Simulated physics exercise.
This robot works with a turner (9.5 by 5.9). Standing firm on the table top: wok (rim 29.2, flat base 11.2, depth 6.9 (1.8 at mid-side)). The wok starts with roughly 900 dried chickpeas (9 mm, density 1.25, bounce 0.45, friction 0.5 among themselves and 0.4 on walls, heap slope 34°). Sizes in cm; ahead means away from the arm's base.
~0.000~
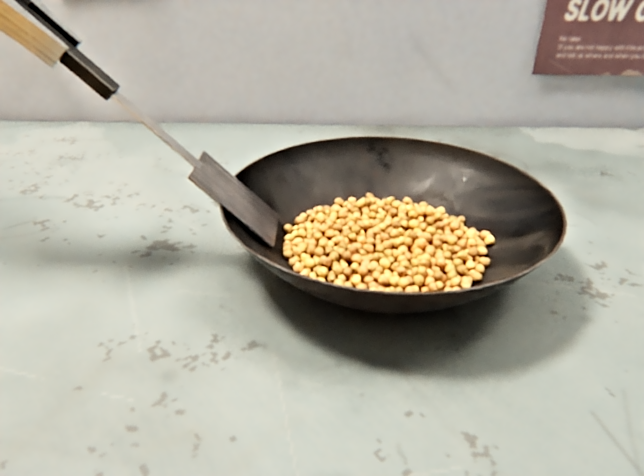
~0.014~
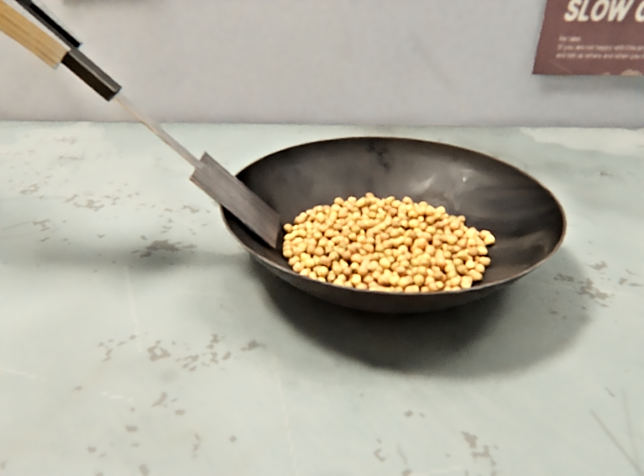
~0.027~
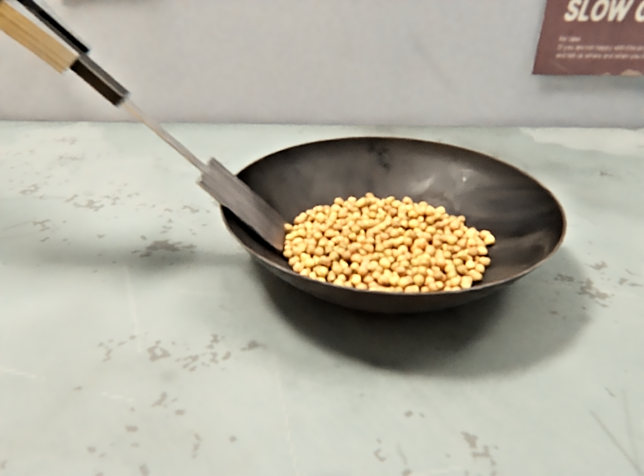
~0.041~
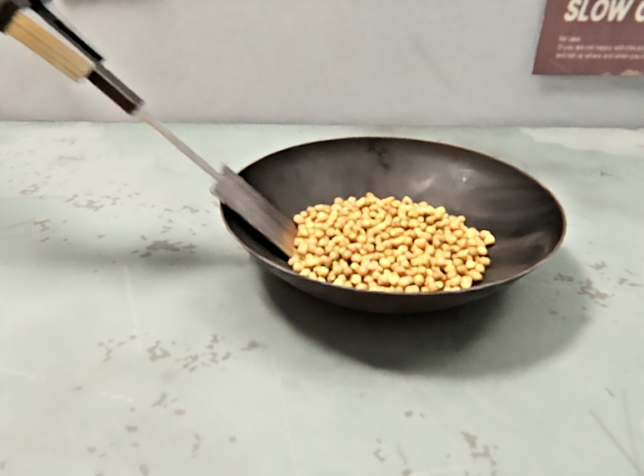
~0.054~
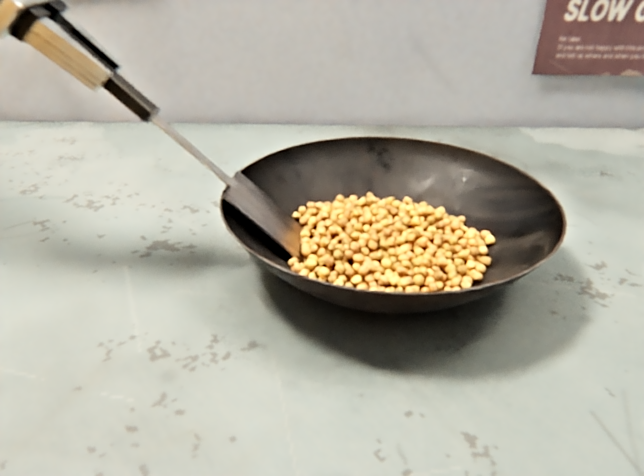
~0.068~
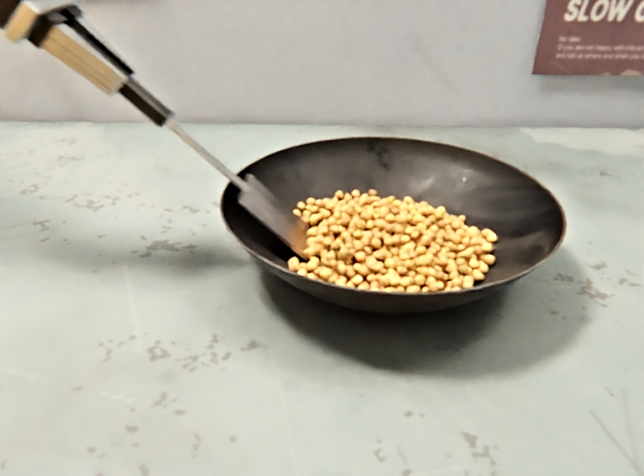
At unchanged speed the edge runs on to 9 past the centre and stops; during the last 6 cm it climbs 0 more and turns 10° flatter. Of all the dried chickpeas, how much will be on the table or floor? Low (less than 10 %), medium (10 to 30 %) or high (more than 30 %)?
On the table or floor the share is low, less than 10 %.
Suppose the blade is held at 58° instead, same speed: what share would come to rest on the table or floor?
It would be near 5 per cent.
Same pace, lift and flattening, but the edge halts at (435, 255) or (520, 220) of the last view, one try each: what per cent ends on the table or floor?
Some 0 and 25 per cent.
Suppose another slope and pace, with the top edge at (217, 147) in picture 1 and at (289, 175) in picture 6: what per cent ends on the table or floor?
Some 15 per cent.
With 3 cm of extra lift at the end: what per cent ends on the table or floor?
About 10 per cent.
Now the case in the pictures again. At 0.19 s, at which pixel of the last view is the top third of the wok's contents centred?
Near (445, 230).
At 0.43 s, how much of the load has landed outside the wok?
Some 0 per cent.
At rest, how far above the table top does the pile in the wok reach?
Roughly 7.0 cm.
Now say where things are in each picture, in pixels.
The first picture shows turner top edge at (196, 163), sloping 45°; upper third of the load around (384, 239), from x 290 to 490, top at y 195; 900 in the wok.
The second picture shows turner top edge at (197, 164), sloping 45°; upper third of the load around (384, 239), from x 290 to 490, top at y 195.
The third picture shows turner top edge at (205, 169), sloping 45°; upper third of the load around (384, 239), from x 290 to 490, top at y 195.
The fourth picture shows turner top edge at (217, 177), sloping 45°; upper third of the load around (381, 238), from x 295 to 490, top at y 195.
The fifth picture shows turner top edge at (231, 183), sloping 45°; upper third of the load around (383, 236), from x 295 to 490, top at y 195.
The sixth picture shows turner top edge at (244, 187), sloping 45°; upper third of the load around (382, 235), from x 295 to 490, top at y 195; 900 in the wok.
After 0.13 s, sloping 45°, highest piece 6 above the table; 900 in the wok.
After 0.19 s, sloping 42°, highest piece 5 above the table; 900 in the wok.
After 0.43 s, sloping 35°, highest piece 7 above the table; 874 in the wok, 17 on the table or floor, 9 on the blade or in flight.
After 1.48 s, sloping 35°, highest piece 7 above the table; 874 in the wok, 26 on the table or floor.
At rest, 874 in the wok, 26 on the table or floor. That is 3 % on the table or floor.
